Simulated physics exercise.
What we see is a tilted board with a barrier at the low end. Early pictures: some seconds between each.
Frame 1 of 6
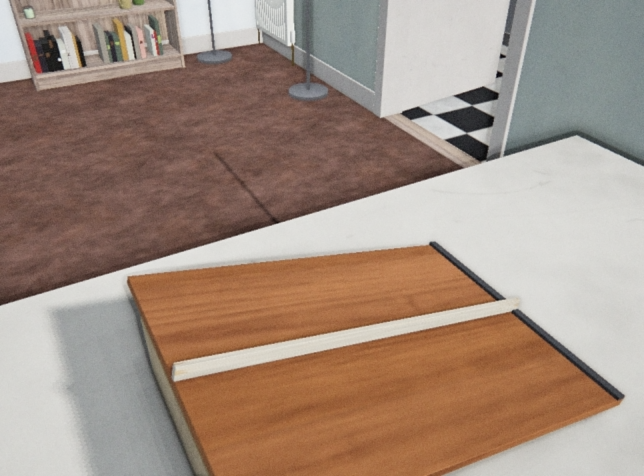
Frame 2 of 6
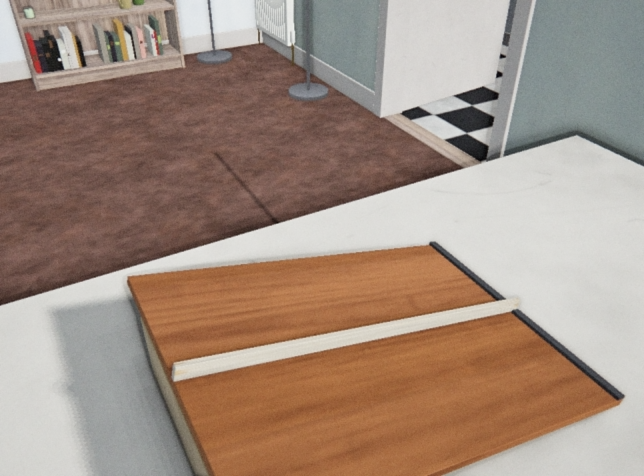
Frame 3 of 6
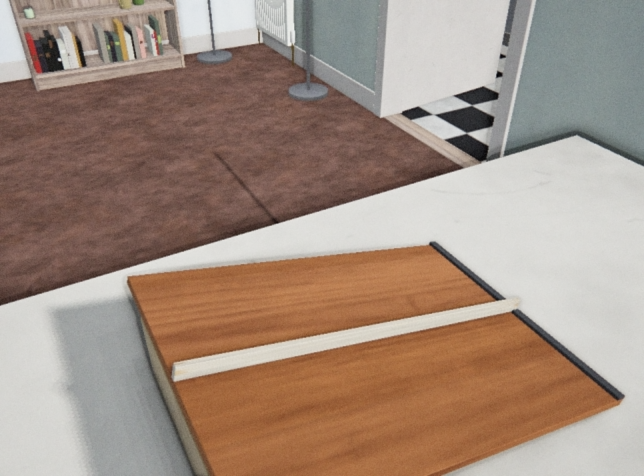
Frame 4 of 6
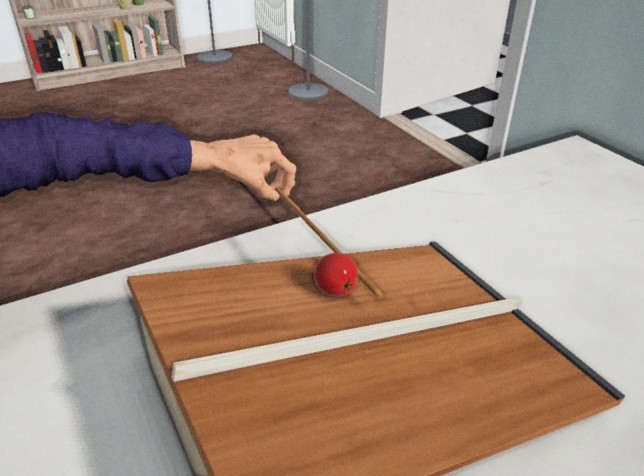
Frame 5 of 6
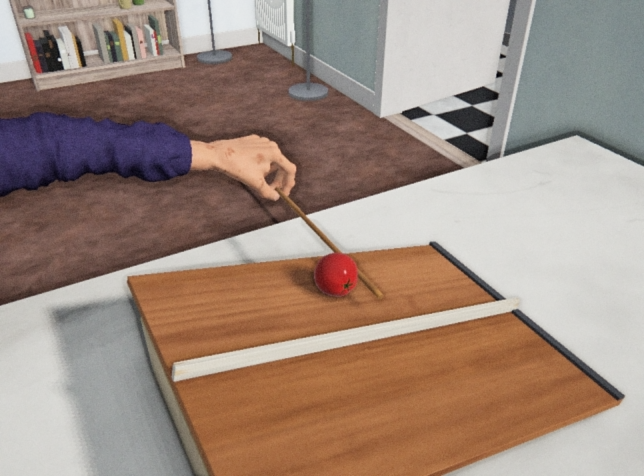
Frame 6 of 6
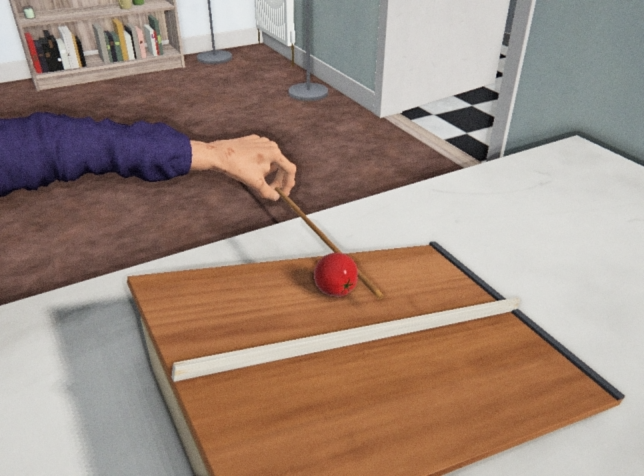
In a room with a brown carpet and a bookshelf, a tilted wooden board sits on a white surface, empty at first; then an arm in a purple sleeve appears, holding a stick against a red tomato, and nothing moves.
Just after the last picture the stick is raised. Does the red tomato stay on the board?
Once the stick is gone, the red tomato ends up off.
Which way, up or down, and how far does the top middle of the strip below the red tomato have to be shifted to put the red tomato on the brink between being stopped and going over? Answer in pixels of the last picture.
Roughly 8 pixels upward.
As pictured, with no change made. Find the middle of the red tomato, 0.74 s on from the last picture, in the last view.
(503, 254), roughly.
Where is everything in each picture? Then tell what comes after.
In the first frame, board (377, 335).
In the second frame, board (377, 335).
In the third frame, board (377, 335).
In the fourth frame, held back by the stick; red tomato (336, 275); board (377, 335).
In the fifth frame, held back by the stick; red tomato (336, 275); board (377, 335).
In the sixth frame, held back by the stick; red tomato (336, 275); board (377, 335).
Then, 0.74 s later than the last frame, red tomato off the board near (503, 254).
When it is over, the red tomato runs past the strip.
